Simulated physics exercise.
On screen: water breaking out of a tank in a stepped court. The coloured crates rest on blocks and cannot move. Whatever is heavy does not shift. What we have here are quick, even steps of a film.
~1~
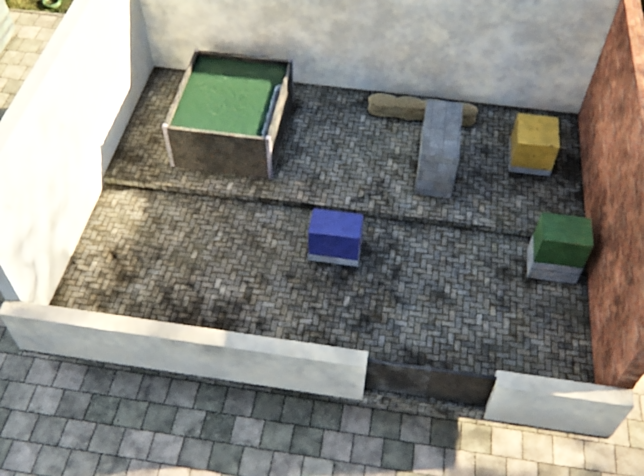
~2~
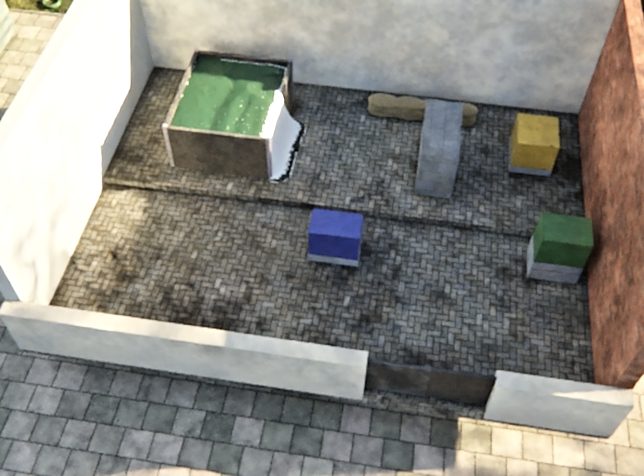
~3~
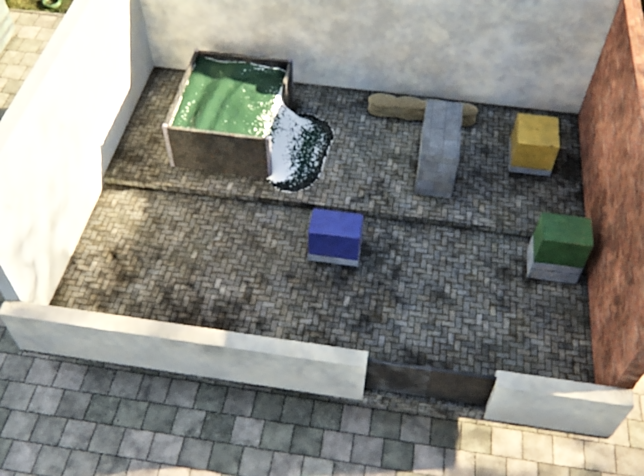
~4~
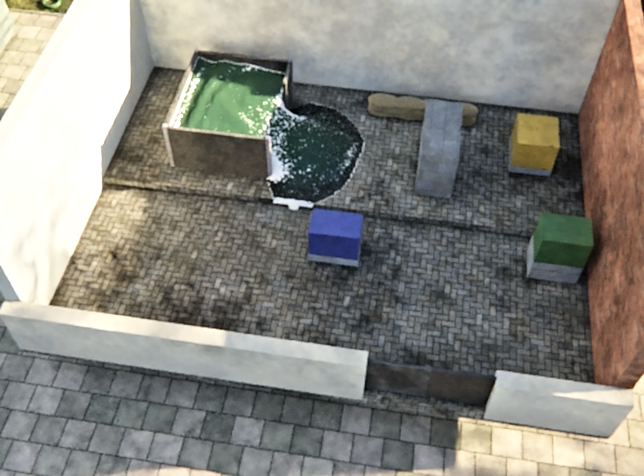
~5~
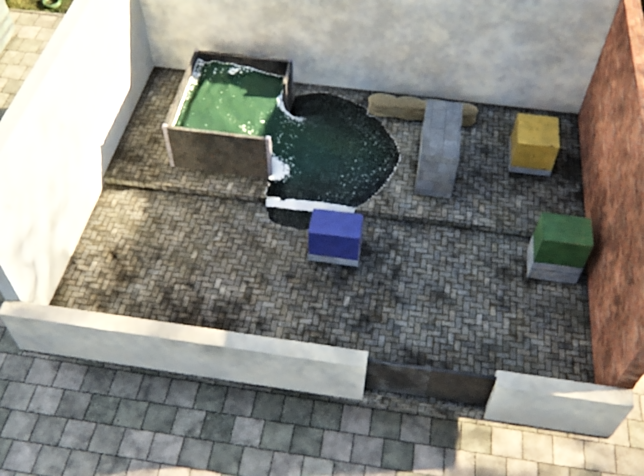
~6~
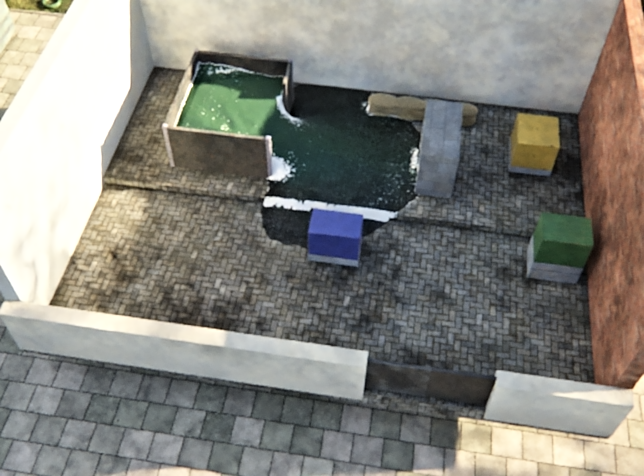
To begin with, a tank of green water stands still in a walled, paved court with coloured blocks and a ramp. Its right side opens and water pours out in a white, foamy rush, then fans rightward as a dark pool, dropping over the low step near the blue block and reaching the ramp.
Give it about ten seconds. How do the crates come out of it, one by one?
My prediction: The yellow crate will be reached by the flood, the blue crate will be reached by the flood, the green crate will be out of the flood.
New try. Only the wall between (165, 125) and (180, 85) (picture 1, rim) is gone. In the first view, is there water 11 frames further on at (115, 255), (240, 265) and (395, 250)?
Sodden, then spared, then spared.
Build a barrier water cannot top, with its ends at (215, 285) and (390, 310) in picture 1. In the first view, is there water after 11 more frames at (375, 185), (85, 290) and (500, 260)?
First inundated, then unwetted, then inundated.
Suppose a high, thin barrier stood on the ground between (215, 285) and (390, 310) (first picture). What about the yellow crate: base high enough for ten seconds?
Then: Yellow takes water.
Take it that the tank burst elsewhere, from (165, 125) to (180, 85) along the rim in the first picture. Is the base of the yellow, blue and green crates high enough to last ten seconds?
The yellow crate is not reached; the blue crate is not reached; the green crate is not reached.
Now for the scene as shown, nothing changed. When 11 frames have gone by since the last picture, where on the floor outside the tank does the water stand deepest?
Answer: (419, 149).
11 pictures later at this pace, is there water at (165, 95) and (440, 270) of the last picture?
Going by the order given, the first is still bare and the second inundated.
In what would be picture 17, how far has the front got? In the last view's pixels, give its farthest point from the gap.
Point: (586, 375) in the last picture's pixels.
A moment on, water covers 25 % of the floor; the yellow crate water round its plinth, the blue crate water round its plinth, the green crate water round its plinth.
Next, water covers 45 % of the floor; the yellow crate water round its plinth, the blue crate water round its plinth, the green crate water round its plinth.
Then, water covers 60 % of the floor; the yellow crate water round its plinth, the blue crate water round its plinth, the green crate water round its plinth.
Later, water covers 70 % of the floor; the yellow crate water round its plinth, the blue crate water round its plinth, the green crate water round its plinth.
In the end, water covers 95 % of the floor; the yellow crate was topped, the blue crate was topped, the green crate stayed above the water.
